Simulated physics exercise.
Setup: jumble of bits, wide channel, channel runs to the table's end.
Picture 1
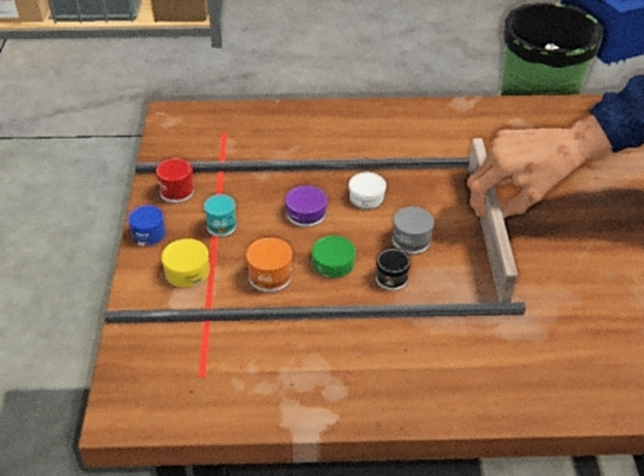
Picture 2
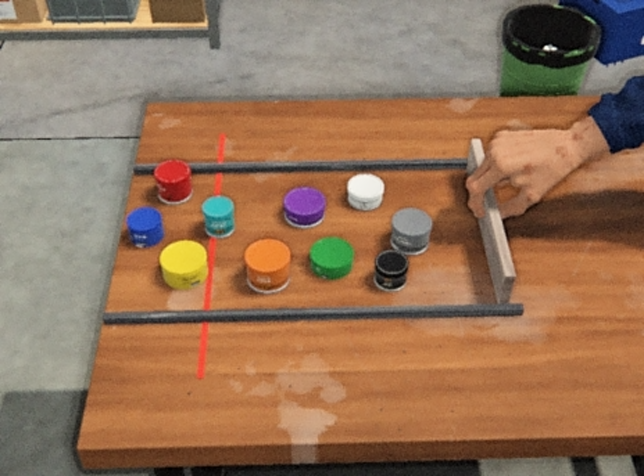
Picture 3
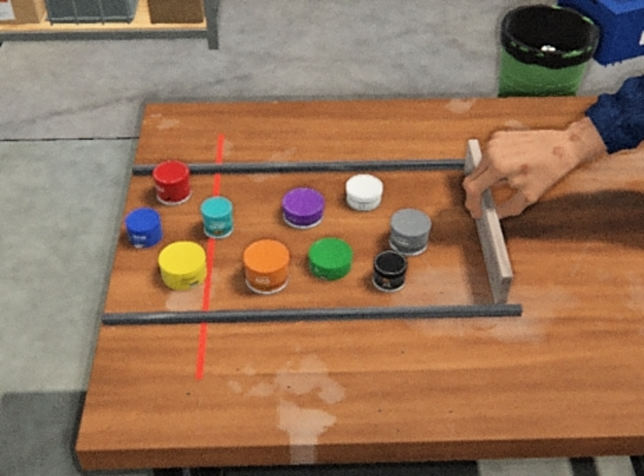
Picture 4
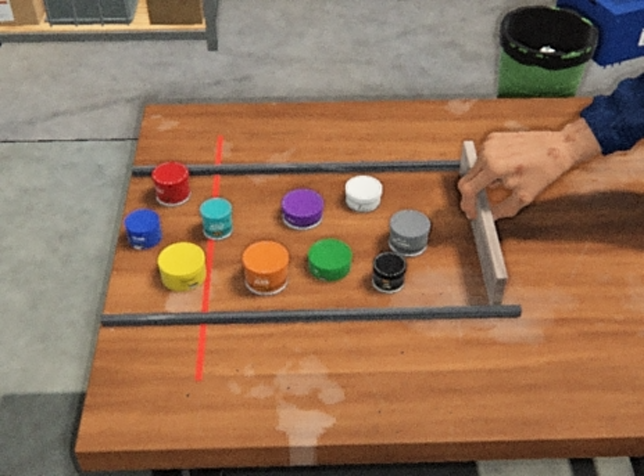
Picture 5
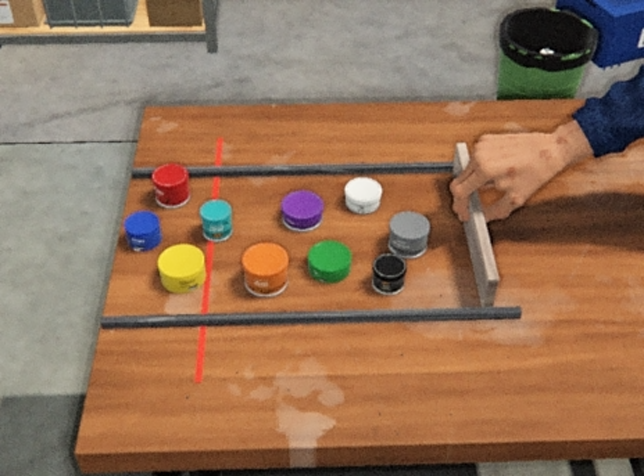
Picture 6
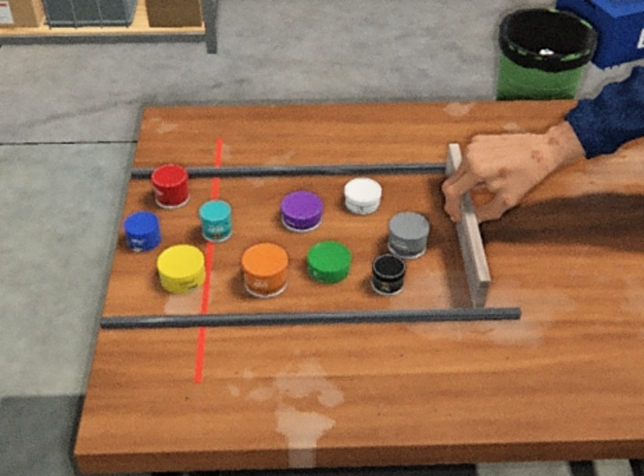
On a wooden table, a hand slides a board slightly left toward scattered colourful pots.
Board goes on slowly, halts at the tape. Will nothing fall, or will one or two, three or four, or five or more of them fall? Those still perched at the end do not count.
Falling ones: None at all.
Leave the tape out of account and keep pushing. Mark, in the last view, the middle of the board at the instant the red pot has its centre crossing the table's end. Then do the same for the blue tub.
Its middle is around (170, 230) and around (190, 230).
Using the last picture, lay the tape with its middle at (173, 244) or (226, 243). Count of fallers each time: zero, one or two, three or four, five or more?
Count by try - one to two; not one.
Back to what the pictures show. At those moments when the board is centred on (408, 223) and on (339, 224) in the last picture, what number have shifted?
At the first point the count is 1, at the second it's 6.
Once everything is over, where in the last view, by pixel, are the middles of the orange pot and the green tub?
The orange pot comes to rest close to (148, 294), while the green tub rests close to (175, 263).
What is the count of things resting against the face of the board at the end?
Well, it touches 4.
Soon after, none off yet; blue tub at rest near (143, 232); red pot at rest near (171, 187); yellow tub at rest near (182, 269).
At rest, the number that fall off is zero.
